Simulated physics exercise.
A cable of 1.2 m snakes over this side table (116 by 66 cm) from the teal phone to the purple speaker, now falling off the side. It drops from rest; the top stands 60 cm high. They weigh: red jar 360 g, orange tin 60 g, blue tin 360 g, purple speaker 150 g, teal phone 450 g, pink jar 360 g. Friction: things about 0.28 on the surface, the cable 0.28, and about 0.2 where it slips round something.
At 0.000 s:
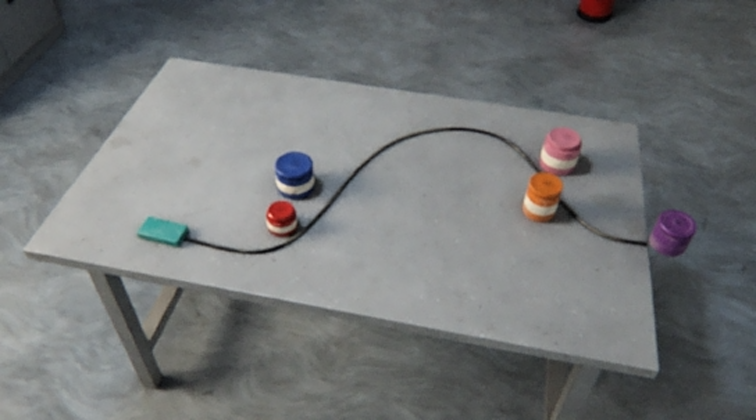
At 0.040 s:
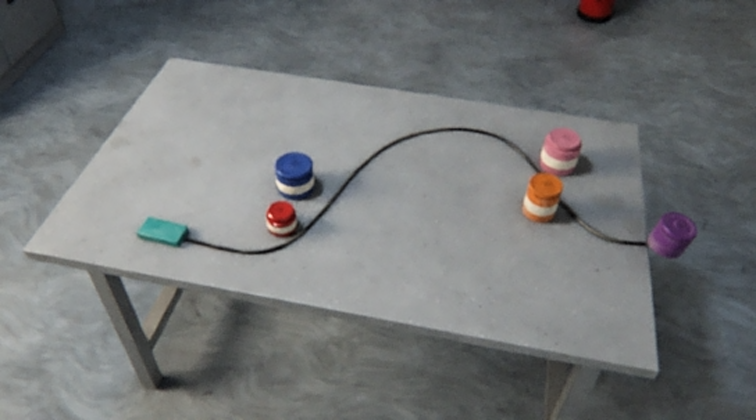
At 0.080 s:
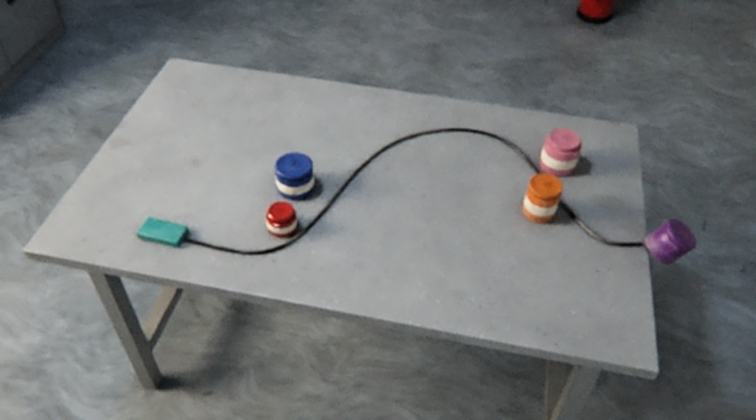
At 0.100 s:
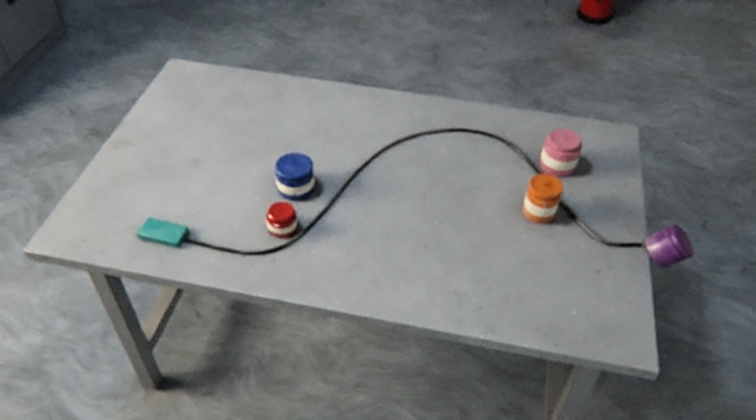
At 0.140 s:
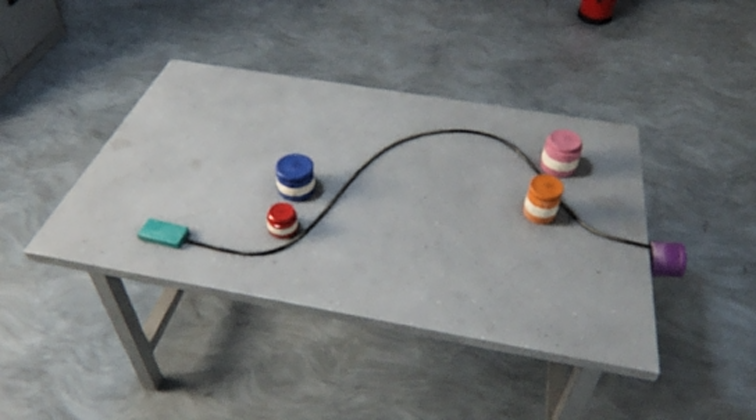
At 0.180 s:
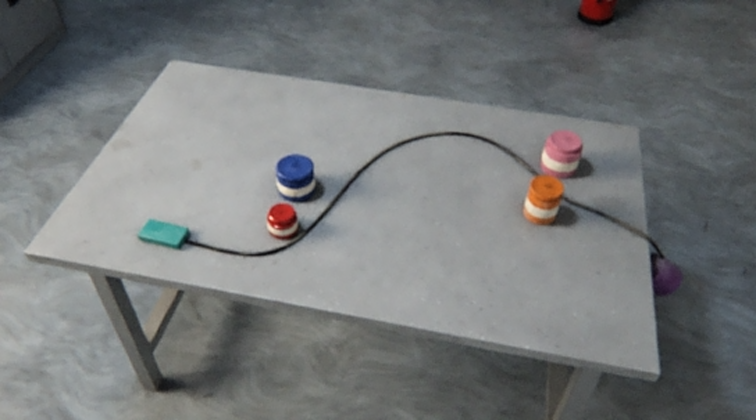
A purple jar-like object at the right edge of a pale grey table, seen from above at an angle in a grey-floored room, tilts and drops past the edge, drawing the black cable's right end over the side while the camera stays still. The cable snakes from a teal block at left, past red and blue jars, to orange and pink containers at right. These remain in place.
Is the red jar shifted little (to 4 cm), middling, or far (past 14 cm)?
Verdict: The red jar stays in the low band.
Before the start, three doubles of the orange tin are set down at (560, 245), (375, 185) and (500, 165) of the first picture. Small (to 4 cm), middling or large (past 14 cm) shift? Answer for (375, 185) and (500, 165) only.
In that order: Large, large.
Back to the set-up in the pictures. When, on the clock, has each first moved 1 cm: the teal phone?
About: Teal phone 0.40 s.
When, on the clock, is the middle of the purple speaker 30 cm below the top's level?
About: 0.32 s.
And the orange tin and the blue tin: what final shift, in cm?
About: Orange tin over the edge, blue tin 0 cm.
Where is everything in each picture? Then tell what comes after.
Red jar (281, 209); cable runs through (590, 227) (518, 149) (413, 134) (341, 189) (248, 252), in the first picture.
Purple speaker (678, 225); cable runs through (589, 228) (413, 135) (248, 252), in the second picture.
Purple speaker (671, 242); cable runs through (587, 229) (413, 135) (248, 252), in the third picture.
Purple speaker (670, 247); cable runs through (587, 230) (414, 135) (248, 253), in the fourth picture.
Purple speaker (666, 259); cable runs through (591, 229) (414, 136) (249, 253), in the fifth picture.
Red jar (282, 212); cable runs through (619, 222) (519, 159) (416, 138) (342, 191) (249, 254), in the sixth picture.
After 0.4 s, the cable's tail end at (200, 239); orange tin 13 cm off its start, purple speaker over the edge, teal phone 2 cm off its start.
After 0.7 s, the cable's tail end at (212, 238); orange tin on its side, 39 cm off its start, purple speaker over the edge, teal phone 5 cm off its start.
After 0.9 s, the cable's tail end at (217, 238); orange tin over the edge, purple speaker over the edge, teal phone 6 cm off its start at (192, 232).
After 1.2 s, the cable's tail end at (217, 238); orange tin over the edge, teal phone 6 cm off its start, purple speaker over the edge.
After 2.4 s, the cable's tail end at (217, 238); red jar 0 cm off its start at (281, 212), orange tin over the edge, teal phone 6 cm off its start at (192, 232), purple speaker over the edge.
